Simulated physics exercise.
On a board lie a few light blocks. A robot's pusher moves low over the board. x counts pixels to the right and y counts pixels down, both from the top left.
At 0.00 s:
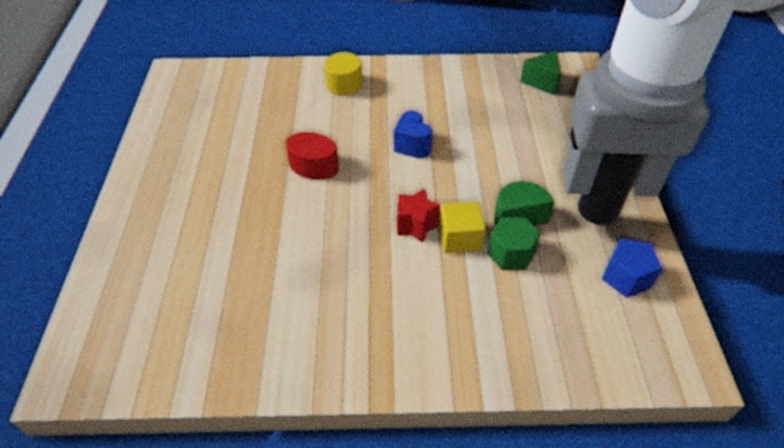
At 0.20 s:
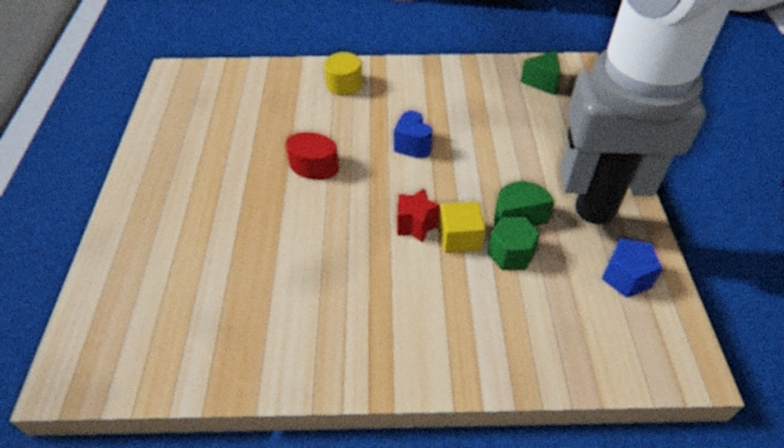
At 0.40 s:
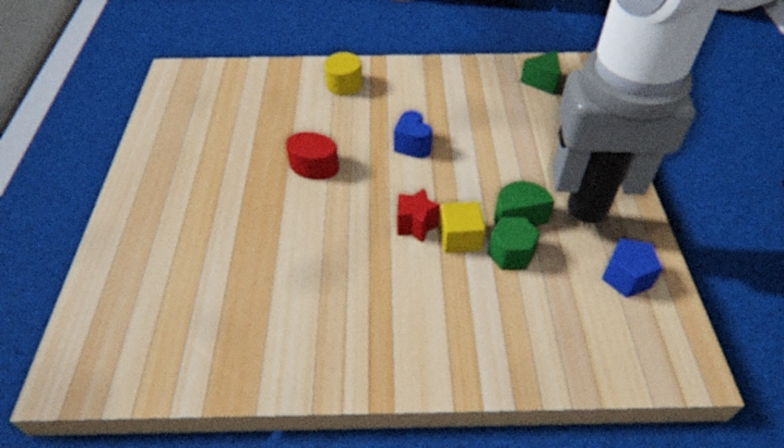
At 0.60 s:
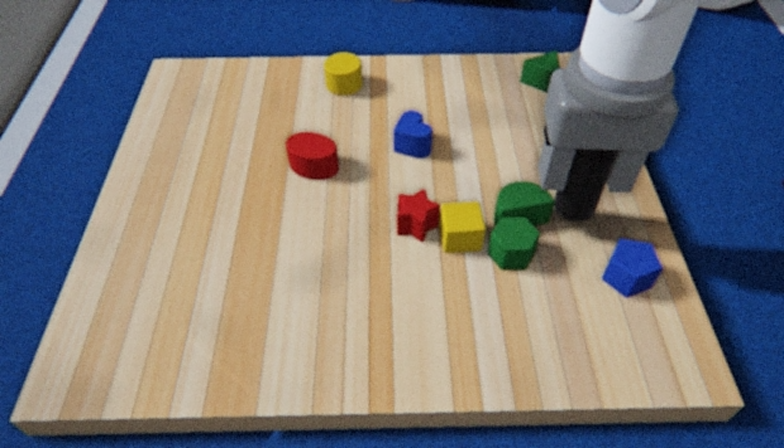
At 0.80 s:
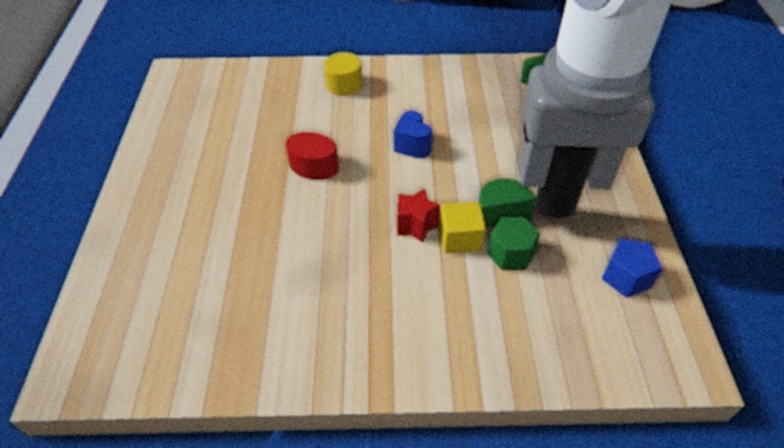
On a striped wooden board over a blue surface, red, yellow, green and blue blocks lie scattered, with a grey and white robot arm at the right. The arm's dark tip slides slowly left toward the green half-round block, then nudges it slightly left while the other blocks stay still.
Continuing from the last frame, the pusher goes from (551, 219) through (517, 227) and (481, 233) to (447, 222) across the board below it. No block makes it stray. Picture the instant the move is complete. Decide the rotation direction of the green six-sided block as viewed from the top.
Viewed from overhead, the green six-sided block winds up turned anticlockwise.
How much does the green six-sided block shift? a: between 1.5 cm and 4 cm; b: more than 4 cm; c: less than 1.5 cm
a.
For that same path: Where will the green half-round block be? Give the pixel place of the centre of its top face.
My best guess is (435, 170).
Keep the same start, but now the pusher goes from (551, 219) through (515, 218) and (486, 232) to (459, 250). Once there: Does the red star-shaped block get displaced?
I expect so.
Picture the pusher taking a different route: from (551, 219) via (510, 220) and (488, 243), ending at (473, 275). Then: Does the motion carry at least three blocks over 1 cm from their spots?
My answer is yes.
The first path, step by step. One third of the way, pusher at (520, 213); red star-shaped block at (406, 206), turned 30° clockwise; yellow square piece at (454, 215), turned 35° anticlockwise; green half-round block at (476, 187), turned 35° clockwise; green six-sided block at (510, 238), turned 15° anticlockwise.
Two thirds of the way, pusher at (483, 219); red star-shaped block at (397, 204), turned 50° clockwise; yellow square piece at (438, 219), turned 40° anticlockwise; green half-round block at (454, 183), turned 80° clockwise; green six-sided block at (496, 245), turned 60° anticlockwise.
At the end, pusher at (449, 207); red star-shaped block at (384, 204), turned 70° clockwise; yellow square piece at (418, 220), turned 50° anticlockwise; green half-round block at (435, 169), turned 115° clockwise; green six-sided block at (496, 245), turned 60° anticlockwise.
